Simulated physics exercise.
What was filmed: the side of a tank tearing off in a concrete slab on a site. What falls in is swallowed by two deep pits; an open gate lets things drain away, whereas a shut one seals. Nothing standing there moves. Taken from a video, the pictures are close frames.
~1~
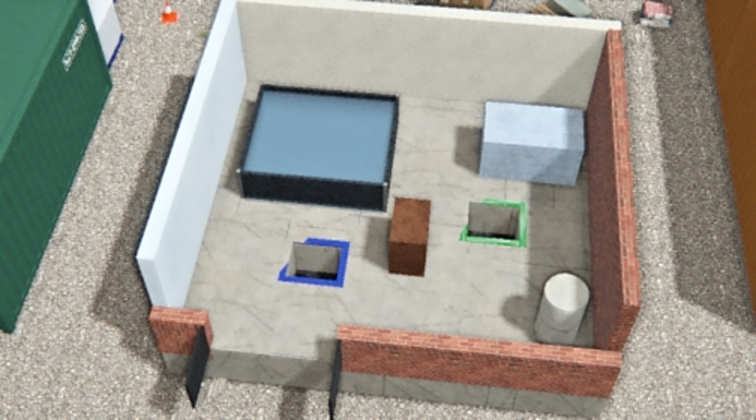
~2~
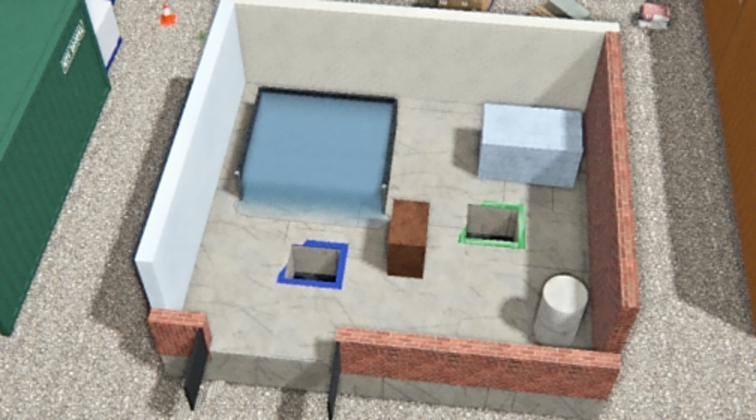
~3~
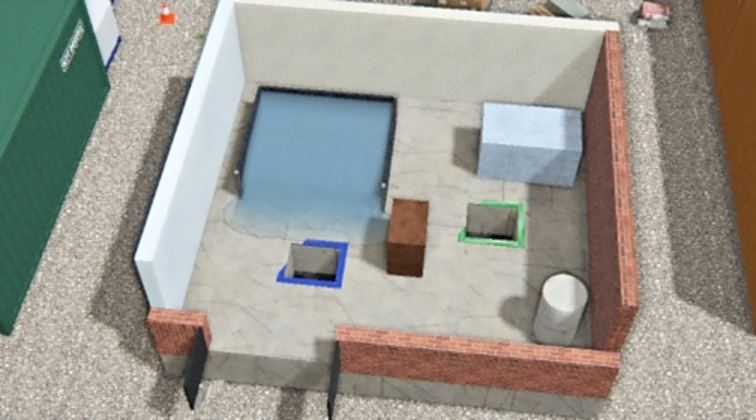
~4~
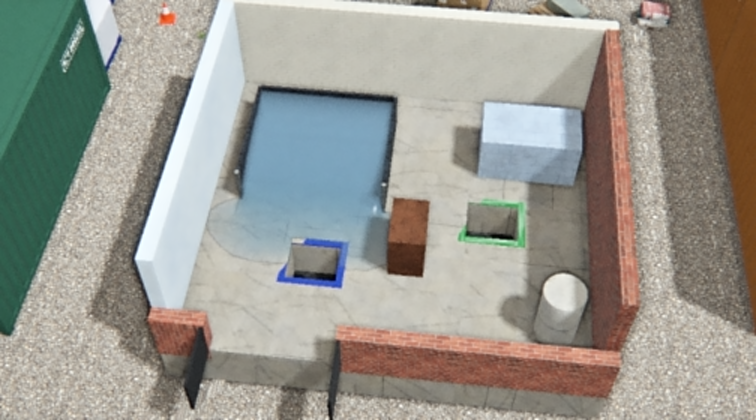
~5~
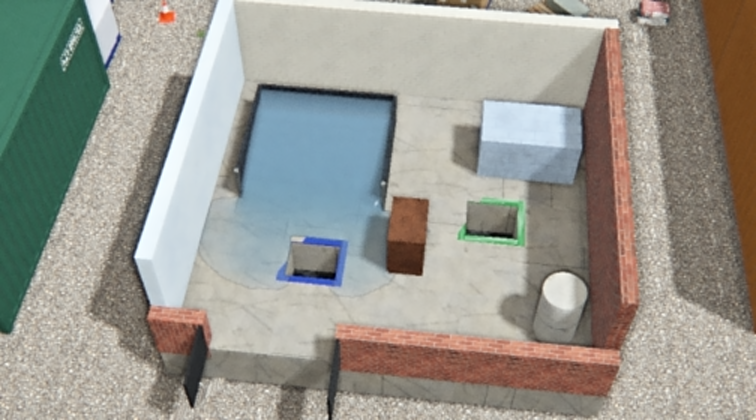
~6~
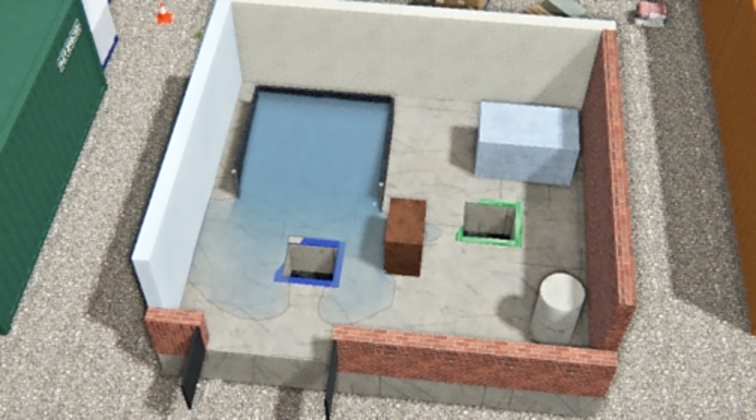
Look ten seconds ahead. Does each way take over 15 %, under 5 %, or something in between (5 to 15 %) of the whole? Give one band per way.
In the end the gate swallows beyond fifteen per cent. The green pit swallows below five per cent. The blue pit swallows beyond fifteen per cent.
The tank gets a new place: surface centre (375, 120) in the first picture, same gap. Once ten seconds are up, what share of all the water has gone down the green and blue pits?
The green pit ends up with 14 per cent and the blue pit with 35 per cent.
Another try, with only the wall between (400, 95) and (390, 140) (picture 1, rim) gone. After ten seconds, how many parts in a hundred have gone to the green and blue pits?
For green it's about 25 per cent, and for blue about 2 per cent.
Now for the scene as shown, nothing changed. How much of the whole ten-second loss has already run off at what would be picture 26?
It should be close to 65 percent by then.
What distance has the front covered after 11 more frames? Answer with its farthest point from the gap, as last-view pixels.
I'd say around (540, 370).
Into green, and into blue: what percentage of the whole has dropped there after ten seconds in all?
Near 2 and 40 in a hundred.
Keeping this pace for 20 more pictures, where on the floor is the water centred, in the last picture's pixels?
That comes out near (323, 243).
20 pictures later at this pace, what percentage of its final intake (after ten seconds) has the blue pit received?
Roughly 75 %.
A moment on, water covers 35 % of the floor; the gate 2 %, the green pit 0 %, the blue pit 13 %.
Next, water covers 40 % of the floor; the gate 8 %, the green pit 0 %, the blue pit 23 %.
Then, water covers 45 % of the floor; the gate 18 %, the green pit 0 %, the blue pit 30 %.
Later, water covers 65 % of the floor; the gate 28 %, the green pit 1 %, the blue pit 37 %.
In the end, water covers 70 % of the floor; the gate 33 %, the green pit 3 %, the blue pit 41 %.
